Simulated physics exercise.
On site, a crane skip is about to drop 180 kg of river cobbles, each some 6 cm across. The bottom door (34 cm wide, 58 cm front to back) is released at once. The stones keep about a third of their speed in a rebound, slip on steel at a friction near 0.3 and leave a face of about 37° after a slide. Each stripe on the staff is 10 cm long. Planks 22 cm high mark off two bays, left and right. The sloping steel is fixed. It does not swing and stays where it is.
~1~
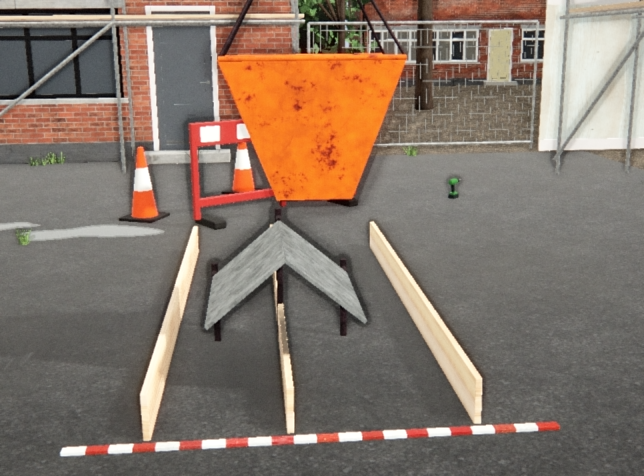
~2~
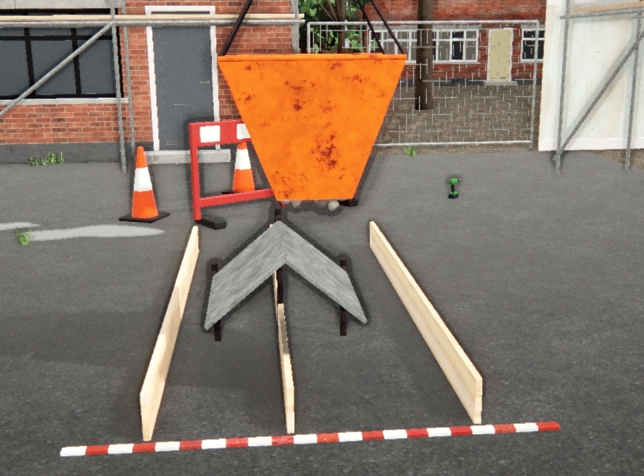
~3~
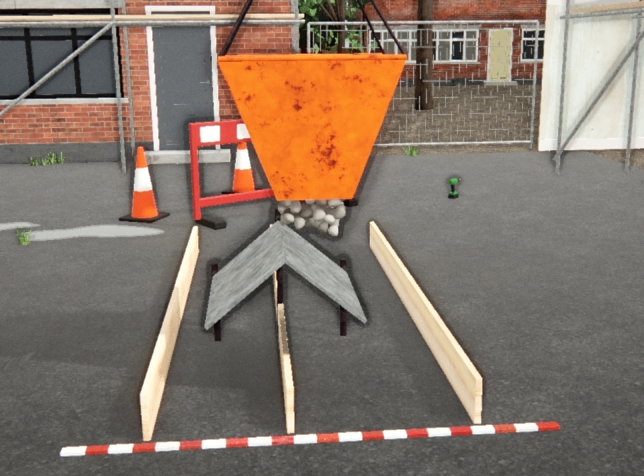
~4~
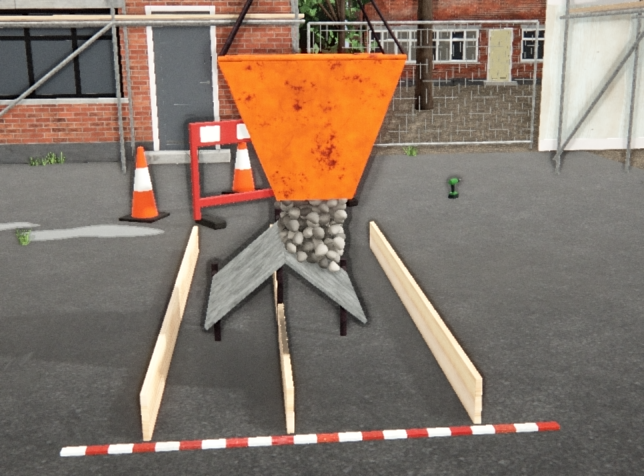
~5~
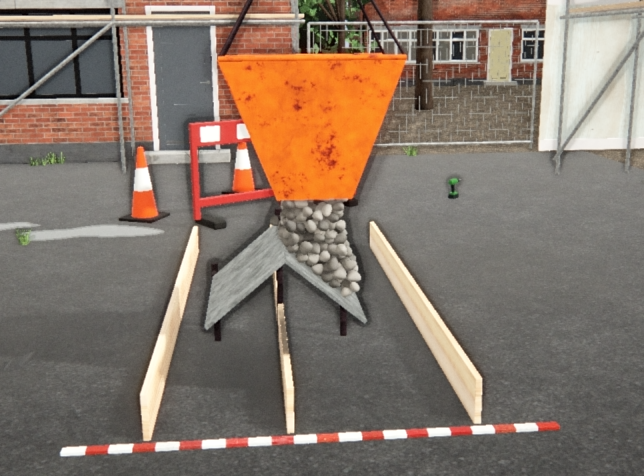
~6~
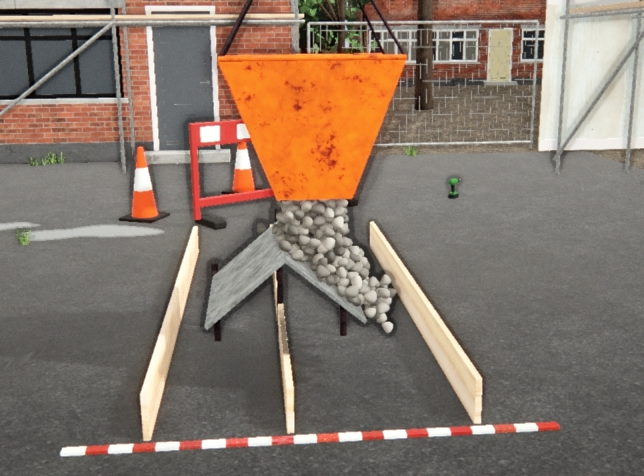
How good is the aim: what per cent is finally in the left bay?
Close to 4 in a hundred.
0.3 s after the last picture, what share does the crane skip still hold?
About 0 per cent.
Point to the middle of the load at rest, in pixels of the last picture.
Near (402, 358).
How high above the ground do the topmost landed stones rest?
About 28 cm.
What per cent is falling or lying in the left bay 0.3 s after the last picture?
About 0 per cent by then.
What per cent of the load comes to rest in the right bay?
About 95 per cent.
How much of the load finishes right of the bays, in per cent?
Near 0 in a hundred.
Then, 0.3 s after the last picture, 0 % in the crane skip, 35 % on the steel, 1 % falling or lying in the left bay, 64 % falling or lying in the right bay; the stones farthest right are at (440, 355).
Then, 0.7 s after the last picture, 0 % in the crane skip, 4 % falling or lying in the left bay, 94 % falling or lying in the right bay, 2 % falling or lying right of the bays; the stones farthest right are at (504, 365).
Then, 1.3 s after the last picture, 0 % in the crane skip, 4 % falling or lying in the left bay, 94 % falling or lying in the right bay, 2 % falling or lying right of the bays; the stones farthest right are at (542, 371).
Then, 2.2 s after the last picture, 0 % in the crane skip, 4 % falling or lying in the left bay, 94 % falling or lying in the right bay, 2 % falling or lying right of the bays; the stones farthest right are at (543, 371).
Then, 4.1 s after the last picture, 0 % in the crane skip, 4 % in the left bay, 94 % in the right bay, 2 % right of the bays; the stones farthest right are at (543, 371).
